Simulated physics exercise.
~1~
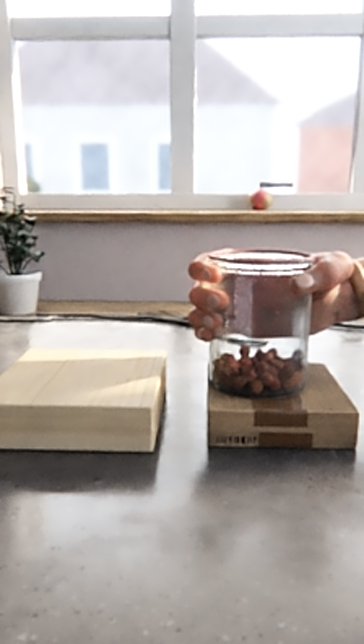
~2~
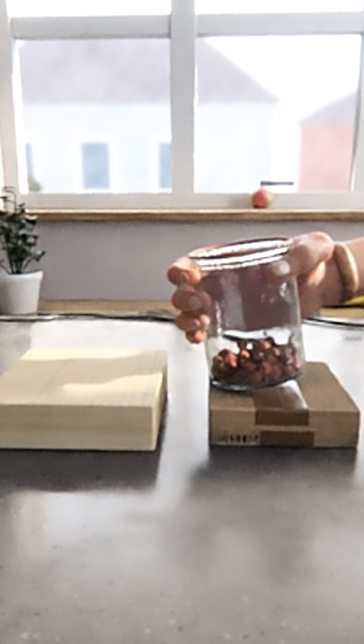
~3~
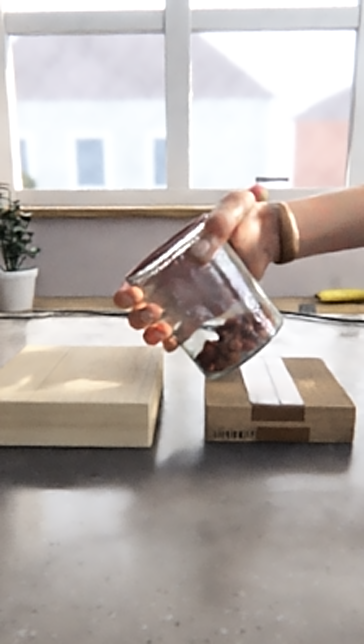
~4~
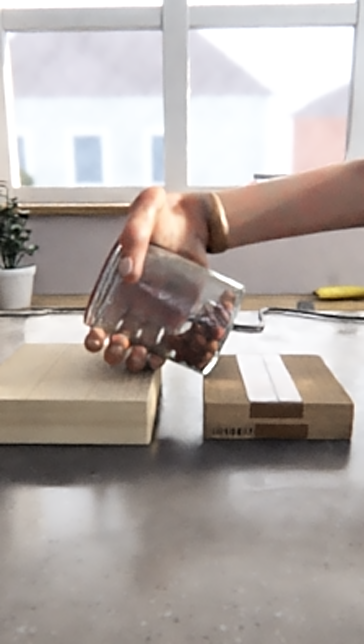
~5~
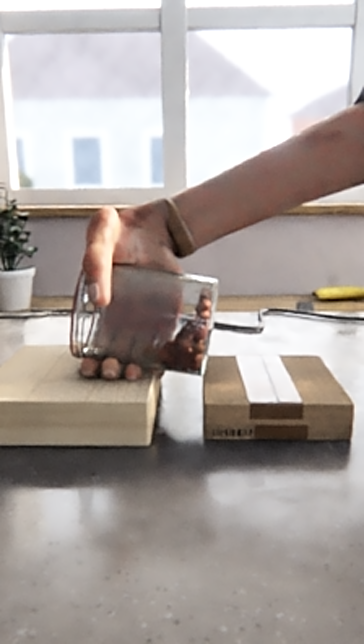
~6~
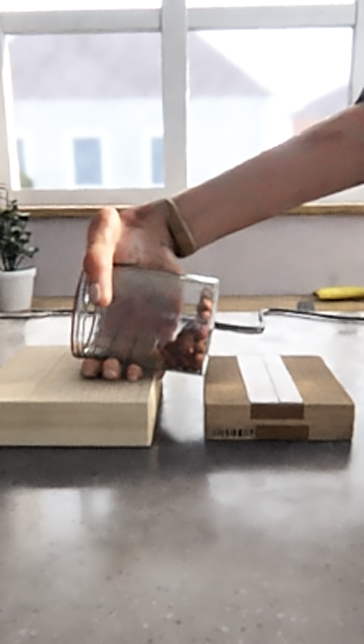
A clear open glass jar holding small reddish-brown pieces is held in a hand above a brown wooden block on a grey tabletop, seen from the front by a slightly swaying camera. A thicker pale wooden block sits to the left, with a potted plant and a bright window behind. The hand lifts the jar, tilts it leftward and carries it toward the pale block. The jar tips further until it lies nearly sideways, its mouth facing left over the pale block's edge. It comes to rest there, still held, with the pieces gathered inside near its base.
